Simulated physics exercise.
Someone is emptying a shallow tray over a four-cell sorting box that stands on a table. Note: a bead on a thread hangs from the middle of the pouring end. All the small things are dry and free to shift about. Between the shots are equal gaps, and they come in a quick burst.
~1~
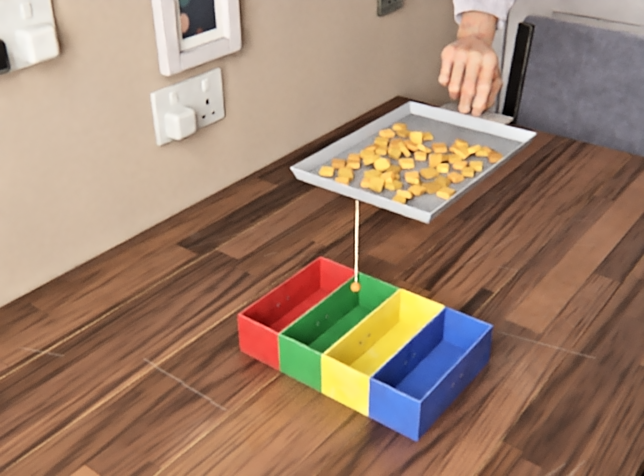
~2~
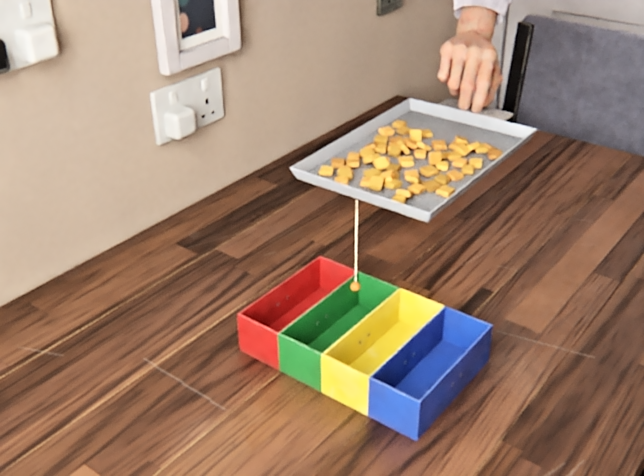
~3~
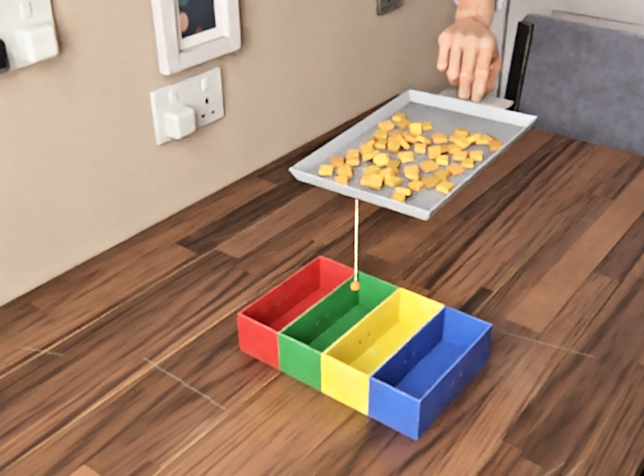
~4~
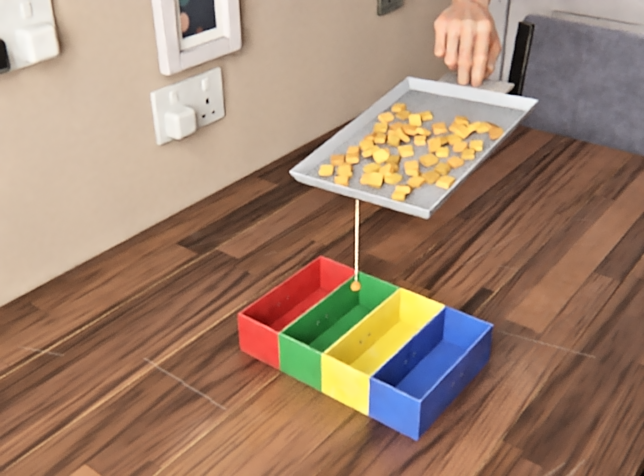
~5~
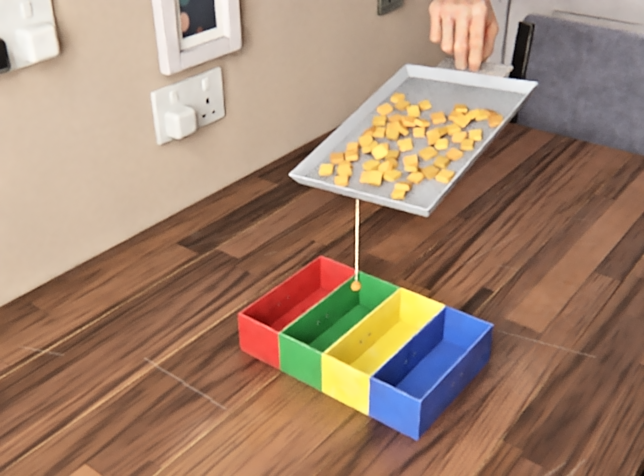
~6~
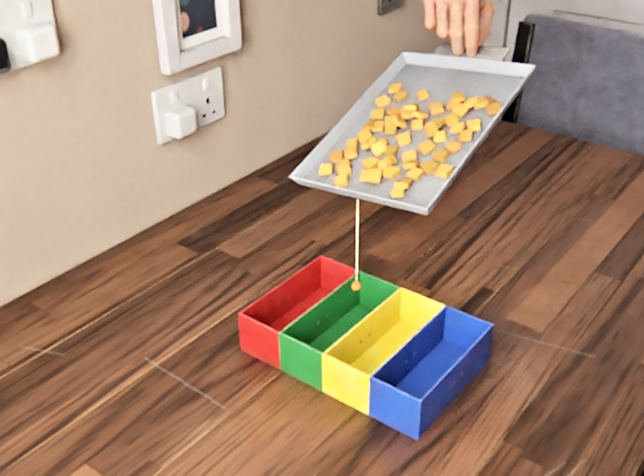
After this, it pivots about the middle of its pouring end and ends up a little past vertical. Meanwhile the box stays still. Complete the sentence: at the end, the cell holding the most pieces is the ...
... Red cell.
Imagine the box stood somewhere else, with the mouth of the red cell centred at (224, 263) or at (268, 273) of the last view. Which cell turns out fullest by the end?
For the first spot the answer is yellow, and for the second spot it is the cell in green.
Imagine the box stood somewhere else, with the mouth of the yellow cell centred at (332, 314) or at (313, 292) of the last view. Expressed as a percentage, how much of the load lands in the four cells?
About 100 in a hundred, then about 100 in a hundred.
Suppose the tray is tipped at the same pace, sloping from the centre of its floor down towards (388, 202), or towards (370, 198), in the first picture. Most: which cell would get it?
First try: The cell in yellow; second try: Green.
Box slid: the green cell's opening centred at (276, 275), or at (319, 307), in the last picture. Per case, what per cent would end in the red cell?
About 0 per cent, then about 50 per cent.
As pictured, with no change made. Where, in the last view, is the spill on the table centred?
Look around (242, 312) in the last picture.
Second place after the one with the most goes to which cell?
That green cell.
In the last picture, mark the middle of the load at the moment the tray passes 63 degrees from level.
Roughly at (340, 173).
Just after the last frame, tray tipped steeply; almost all on the tray; just a few falling or outside the box.
A moment on, tray tipped past a quarter turn; just a few on the tray; roughly a third in the red cell; roughly a quarter in the green cell; just a few in the yellow cell; roughly a third falling or outside the box.
Further on, tray tipped past a quarter turn; roughly half in the red cell; roughly a third in the green cell; just a few in the yellow cell; roughly a quarter falling or outside the box.
When it is over, tray tipped past a quarter turn; roughly half in the red cell; roughly a third in the green cell; just a few in the yellow cell; not one in the blue cell; roughly a quarter outside the box.
